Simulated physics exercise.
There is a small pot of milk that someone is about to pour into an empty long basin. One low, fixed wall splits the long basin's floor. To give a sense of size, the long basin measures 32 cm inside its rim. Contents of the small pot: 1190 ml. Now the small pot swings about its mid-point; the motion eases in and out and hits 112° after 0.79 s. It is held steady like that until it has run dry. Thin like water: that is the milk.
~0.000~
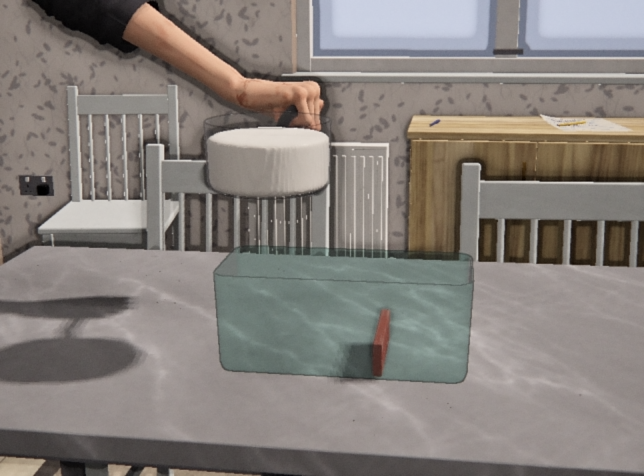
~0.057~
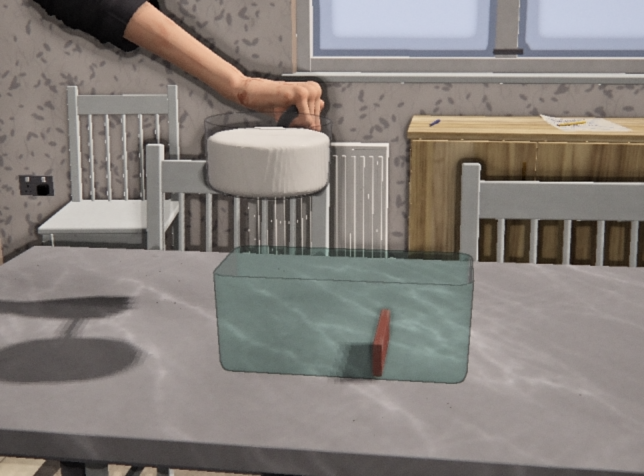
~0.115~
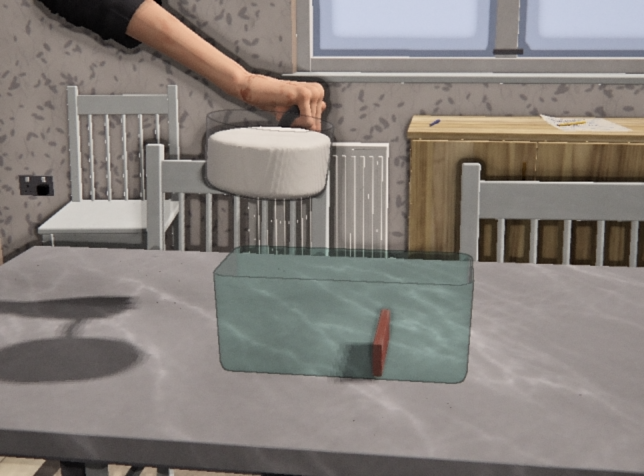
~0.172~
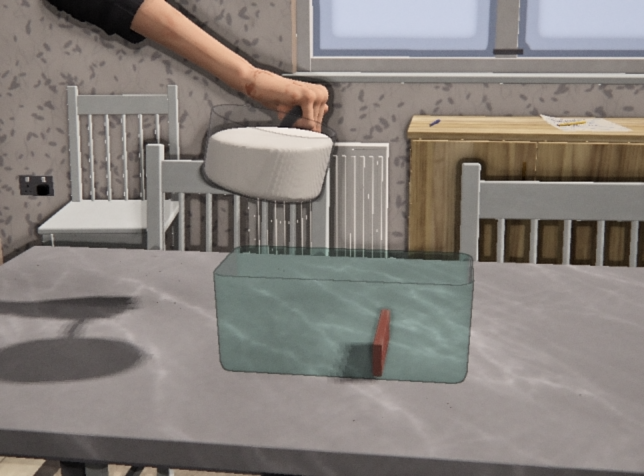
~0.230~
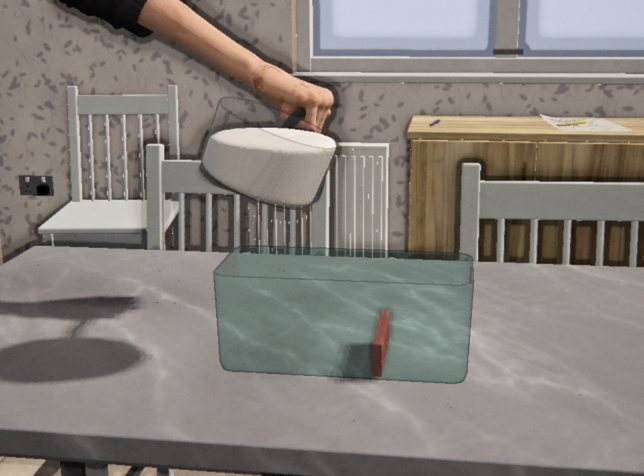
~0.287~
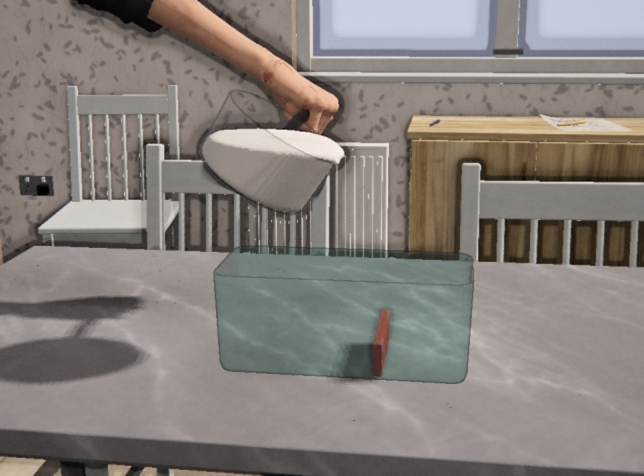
A hand held a small, clear pot of white milk above a long, see-through greenish basin on a grey table, barely moving it at first, then tilted it steadily further to the right.
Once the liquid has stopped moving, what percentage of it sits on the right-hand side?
About 31 per cent.
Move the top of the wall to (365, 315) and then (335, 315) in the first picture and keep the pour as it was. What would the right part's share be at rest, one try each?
The first gives near 50 per cent and the second near 80 per cent.
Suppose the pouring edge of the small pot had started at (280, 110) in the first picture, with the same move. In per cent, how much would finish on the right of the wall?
It would then come to around 20 percent.
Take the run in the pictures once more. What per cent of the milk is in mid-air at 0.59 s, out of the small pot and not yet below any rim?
Close to 38 per cent, I'd say.
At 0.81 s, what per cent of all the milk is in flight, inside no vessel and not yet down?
Close to 16 in every hundred parts.
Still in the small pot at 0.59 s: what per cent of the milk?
About 30 percent.
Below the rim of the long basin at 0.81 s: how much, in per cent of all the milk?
Around 78 per cent of the whole.
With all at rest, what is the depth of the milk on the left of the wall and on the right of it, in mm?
Left 30 mm, right 28 mm.
After 0.59 s the tilt is 95° and 30 per cent is still to pour, 9 is left of the wall and 22 right of it.
After 0.81 s the tilt is 112° and 5 per cent is still to pour, 49 is left of the wall and 29 right of it.
After 1.04 s the tilt is 112° and 0 per cent is still to pour, 61 is left of the wall and 34 right of it.
After 1.29 s the tilt is 112° and 0 per cent is still to pour, 64 is left of the wall and 32 right of it.
In the end 64 per cent lies left of the wall, 31 right of it and 4 outside.
